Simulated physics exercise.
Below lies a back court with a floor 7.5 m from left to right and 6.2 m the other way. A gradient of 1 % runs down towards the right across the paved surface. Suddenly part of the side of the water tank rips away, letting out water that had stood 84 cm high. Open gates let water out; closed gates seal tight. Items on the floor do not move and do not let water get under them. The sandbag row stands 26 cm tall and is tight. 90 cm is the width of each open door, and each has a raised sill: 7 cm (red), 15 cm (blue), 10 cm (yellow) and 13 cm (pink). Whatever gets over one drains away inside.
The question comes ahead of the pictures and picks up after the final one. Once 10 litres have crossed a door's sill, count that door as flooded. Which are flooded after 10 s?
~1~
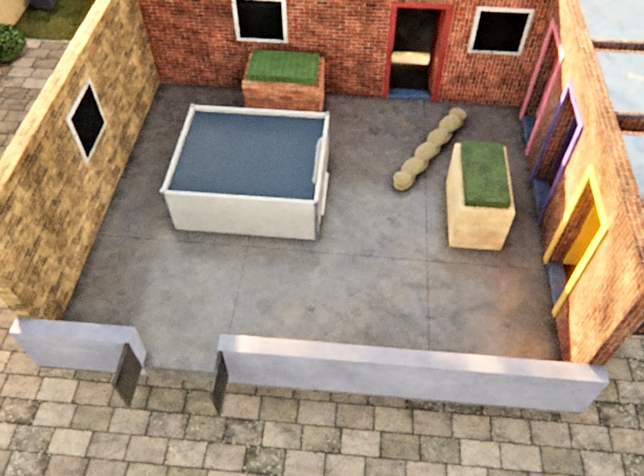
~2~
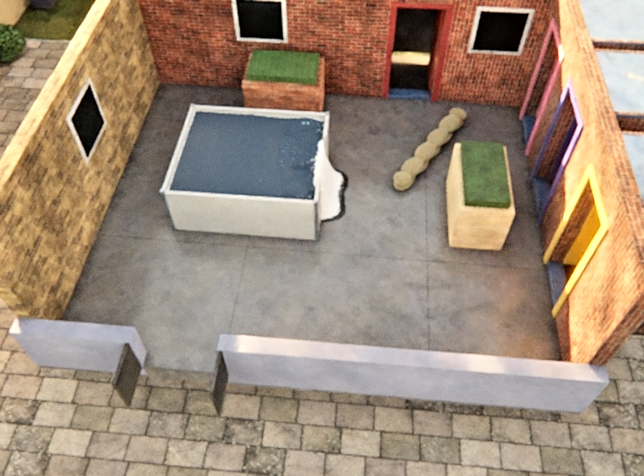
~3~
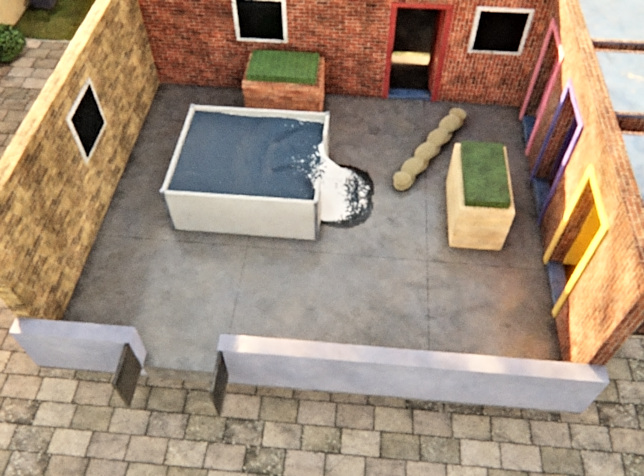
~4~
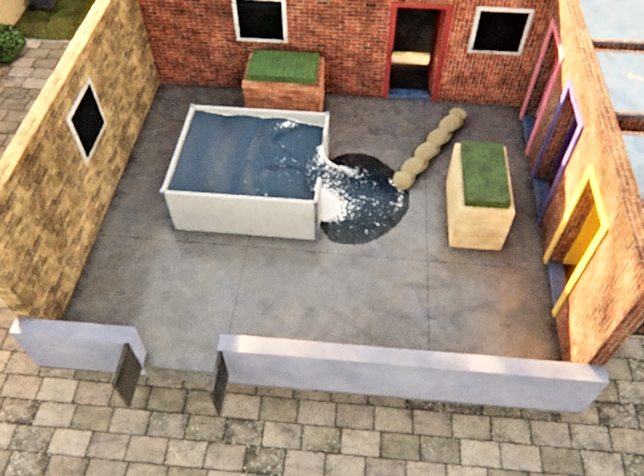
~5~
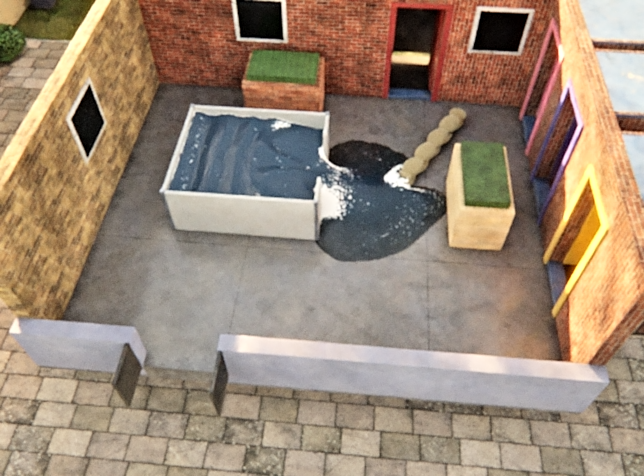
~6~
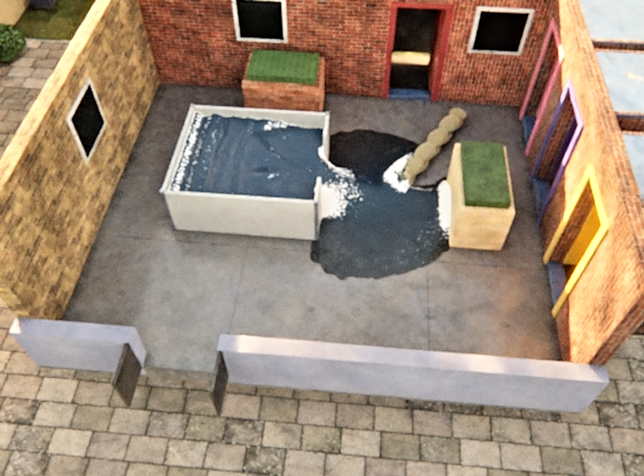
In the end the red door breaches the limit; the blue door breaches the limit; the yellow door breaches the limit; the pink door breaches the limit.
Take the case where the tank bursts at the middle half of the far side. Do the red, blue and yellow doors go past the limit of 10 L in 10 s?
Then red exceeds it, blue does not exceed it, yellow does not exceed it.
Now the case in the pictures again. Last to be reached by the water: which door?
Answer: The blue door.
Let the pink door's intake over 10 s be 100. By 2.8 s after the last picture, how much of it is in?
About 30 per cent.
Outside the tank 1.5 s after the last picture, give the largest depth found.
Depth: Approx. 48 cm.
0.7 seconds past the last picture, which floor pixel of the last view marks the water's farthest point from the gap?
Roughly at pixel (544, 311).
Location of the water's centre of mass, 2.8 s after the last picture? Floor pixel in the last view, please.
Close to (355, 209) in the last picture.
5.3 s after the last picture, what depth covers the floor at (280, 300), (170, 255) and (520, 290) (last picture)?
Taking the spots in order: 3 cm, 2 cm, 6 cm.
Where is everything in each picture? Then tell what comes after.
In the first frame, still water, 84 cm deep, in the water tank at (250, 154).
In the second frame, the front is at (333, 218), 0.6 m from the gap at (321, 179); 0.3 m2 of floor is under water; 84 cm left at the back of the water tank.
In the third frame, water pours out at (321, 181) and has run 0.9 m, to (365, 215); typically 14 cm deep outside, 84 cm at the water tank's back.
In the fourth frame, water pours out at (321, 182) and has run 1.5 m, to (402, 210); typically 10 cm deep outside, 84 cm at the water tank's back.
In the fifth frame, water pours out at (321, 182) and has run 2.2 m, to (443, 208); typically 7 cm deep outside, 80 cm at the water tank's back.
In the sixth frame, water pours out at (321, 181) and has run 2.4 m, to (448, 243); typically 6 cm deep outside, 72 cm at the water tank's back.
Then, 0.7 s after the last picture water covers 25 % of the floor and is deepest (52 cm) near (437, 215); red door not reached, blue door not reached, yellow door not reached, pink door not reached.
Then, 1.5 s after the last picture water covers 35 % of the floor and is deepest (48 cm) near (447, 208); red door 6 cm at the sill, 66 L in, blue door not reached, yellow door 3 cm at the sill, 0 L in, pink door 6 cm at the sill, 0 L in.
Then, 2.8 s after the last picture water covers 45 % of the floor and is deepest (32 cm) near (447, 216); red door 10 cm at the sill, 207 L in, blue door not reached, yellow door 13 cm at the sill, 0 L in, pink door 24 cm at the sill, 42 L in.
Then, 5.3 s after the last picture water covers 75 % of the floor and is deepest (22 cm) near (447, 216); red door 14 cm at the sill, 356 L in, blue door 22 cm at the sill, 22 L in, yellow door 10 cm at the sill, 5 L in, pink door 16 cm at the sill, 101 L in.
Then, 9.3 s after the last picture water covers 95 % of the floor and is deepest (18 cm) near (512, 108); red door 10 cm at the sill, 441 L in, blue door 13 cm at the sill, 59 L in, yellow door 13 cm at the sill, 30 L in, pink door 14 cm at the sill, 132 L in.
